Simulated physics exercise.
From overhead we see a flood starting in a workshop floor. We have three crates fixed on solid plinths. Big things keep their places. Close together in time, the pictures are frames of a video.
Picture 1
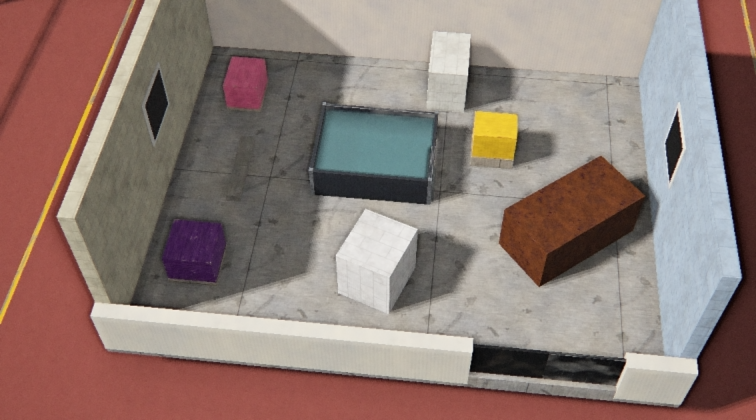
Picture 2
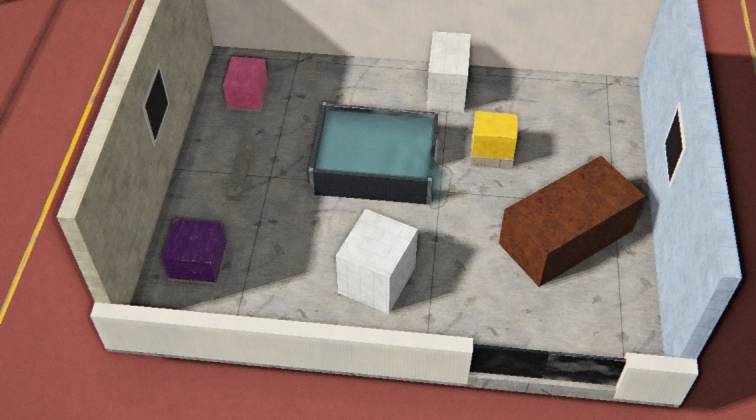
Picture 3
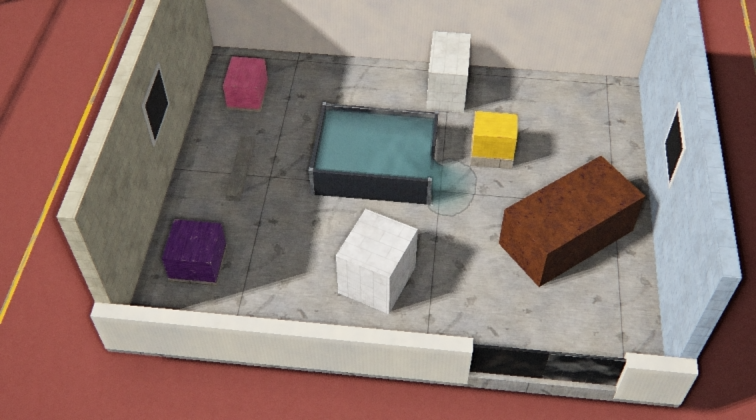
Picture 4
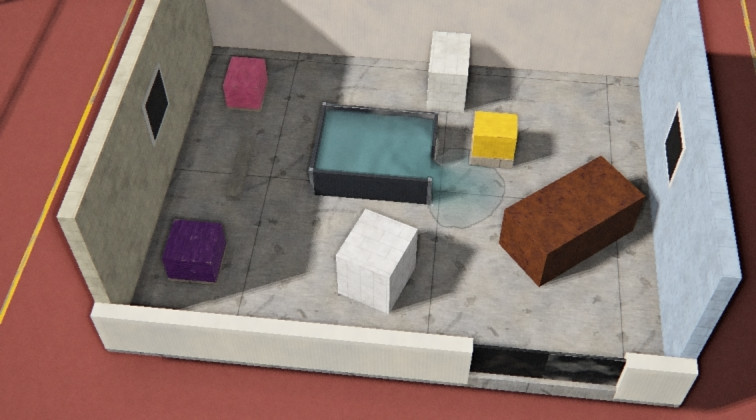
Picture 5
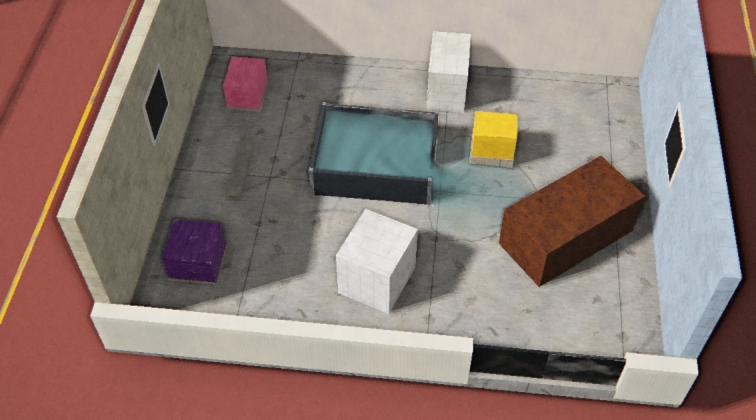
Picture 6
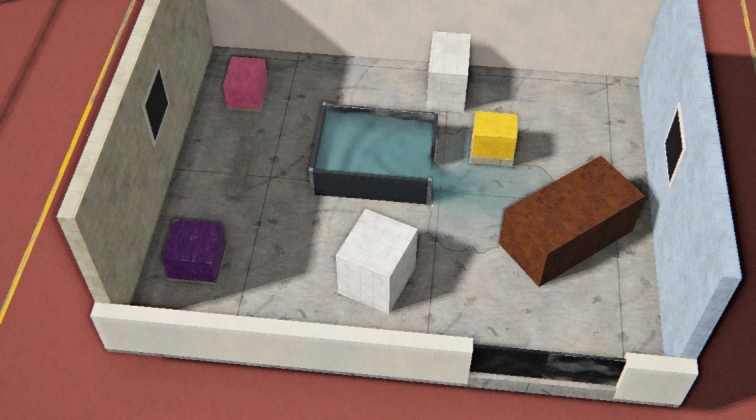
Workshop floor with scattered blocks, water pouring from the right side of a dark tank and spreading toward a brown block.
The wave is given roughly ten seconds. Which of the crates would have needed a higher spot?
Purple crate: Clear, pink crate: Clear, yellow crate: Clear.
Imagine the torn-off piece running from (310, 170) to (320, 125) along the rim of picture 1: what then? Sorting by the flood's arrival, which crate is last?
The one in yellow.
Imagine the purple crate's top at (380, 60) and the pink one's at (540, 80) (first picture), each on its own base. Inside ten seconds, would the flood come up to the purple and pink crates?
I'd say purple is missed, while pink is overtopped.
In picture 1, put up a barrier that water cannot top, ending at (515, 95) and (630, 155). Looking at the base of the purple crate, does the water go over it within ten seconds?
For purple: Untouched.
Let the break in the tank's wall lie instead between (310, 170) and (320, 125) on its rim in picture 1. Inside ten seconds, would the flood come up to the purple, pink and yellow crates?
Result - purple crate gets flooded; pink crate gets flooded; yellow crate is not reached.
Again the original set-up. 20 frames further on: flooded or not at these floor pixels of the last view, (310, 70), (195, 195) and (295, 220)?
Going through them in order, I'd call them clear, clear and clear.
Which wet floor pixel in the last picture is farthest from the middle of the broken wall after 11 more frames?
Estimated pixel: (638, 106).
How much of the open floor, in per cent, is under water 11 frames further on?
About 20 %.
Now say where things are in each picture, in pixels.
The tank at (375, 144) is whole and still, in the first frame.
Water pours out at (429, 177) and has run to (446, 170), in the second frame.
Water pours out at (429, 179) and has run to (470, 175), in the third frame.
The front is at (497, 180), out from the gap at (429, 179), in the fourth frame.
The front is at a hidden place, out from the gap at (429, 179), in the fifth frame.
The front is at a hidden place, out from the gap at (429, 179), in the sixth frame.
A moment on, water covers 10 % of the floor; the purple crate not reached, the pink crate not reached, the yellow crate water round its plinth.
Next, water covers 20 % of the floor; the purple crate not reached, the pink crate not reached, the yellow crate water round its plinth.
Then, water covers 30 % of the floor; the purple crate not reached, the pink crate not reached, the yellow crate water round its plinth.
Later, water covers 50 % of the floor; the purple crate not reached, the pink crate not reached, the yellow crate water round its plinth.
In the end, water covers 60 % of the floor; the purple crate stayed above the water, the pink crate stayed above the water, the yellow crate stayed above the water.
